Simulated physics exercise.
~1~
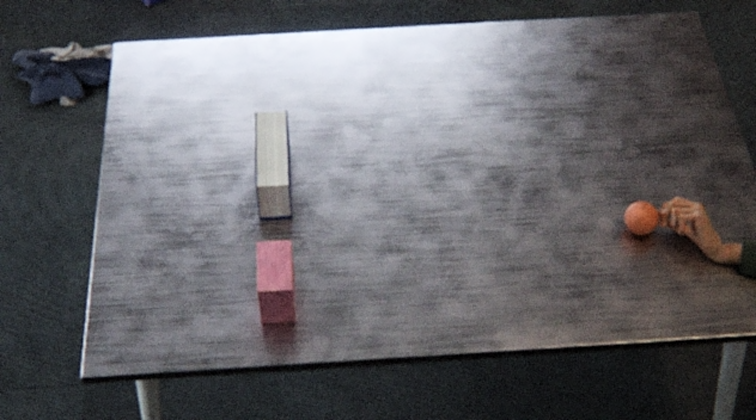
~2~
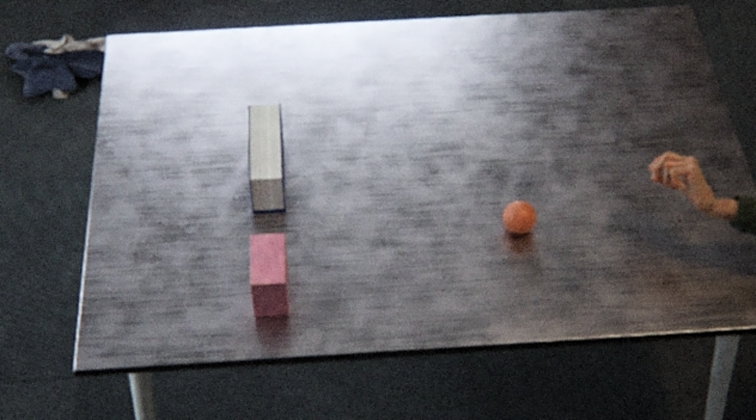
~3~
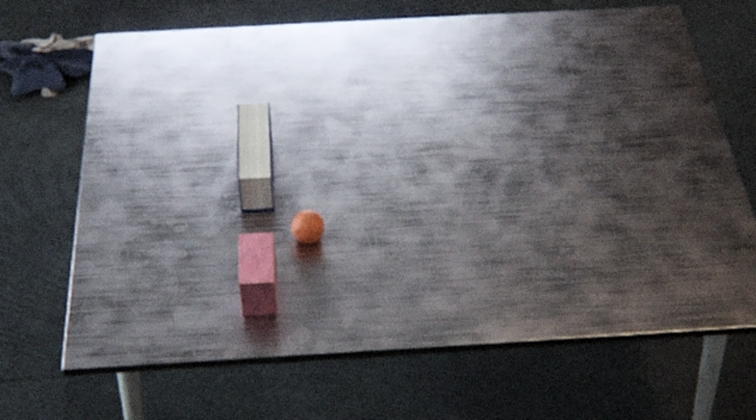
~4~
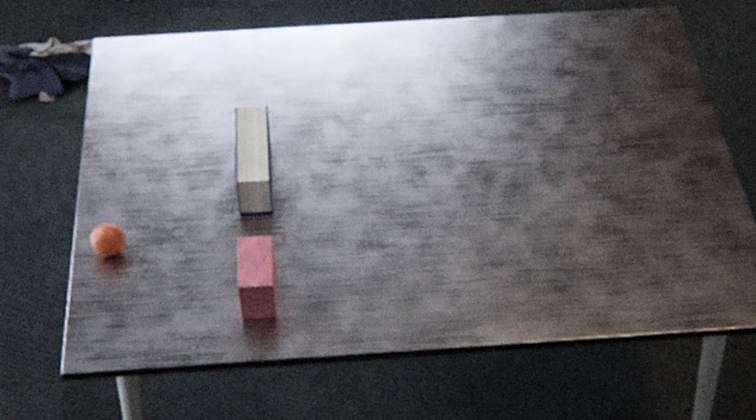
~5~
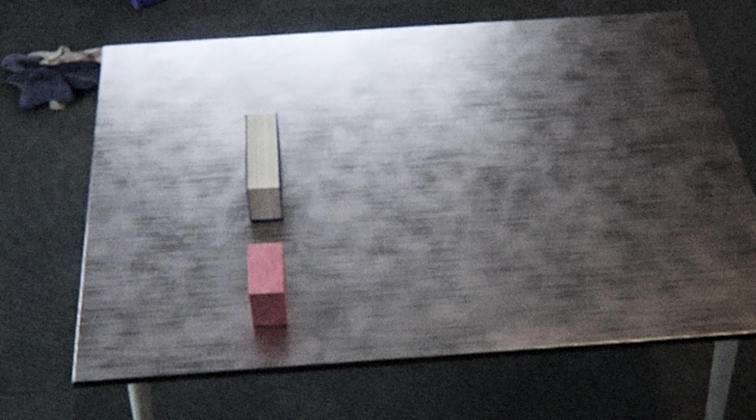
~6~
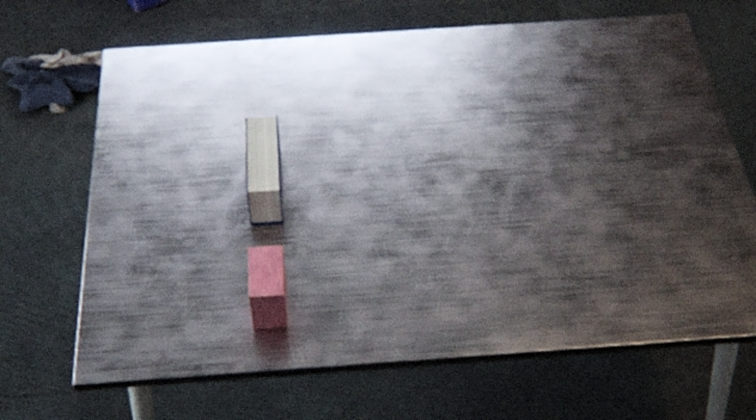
An orange rolls left from a hand, passes between two blocks, and leaves the table.
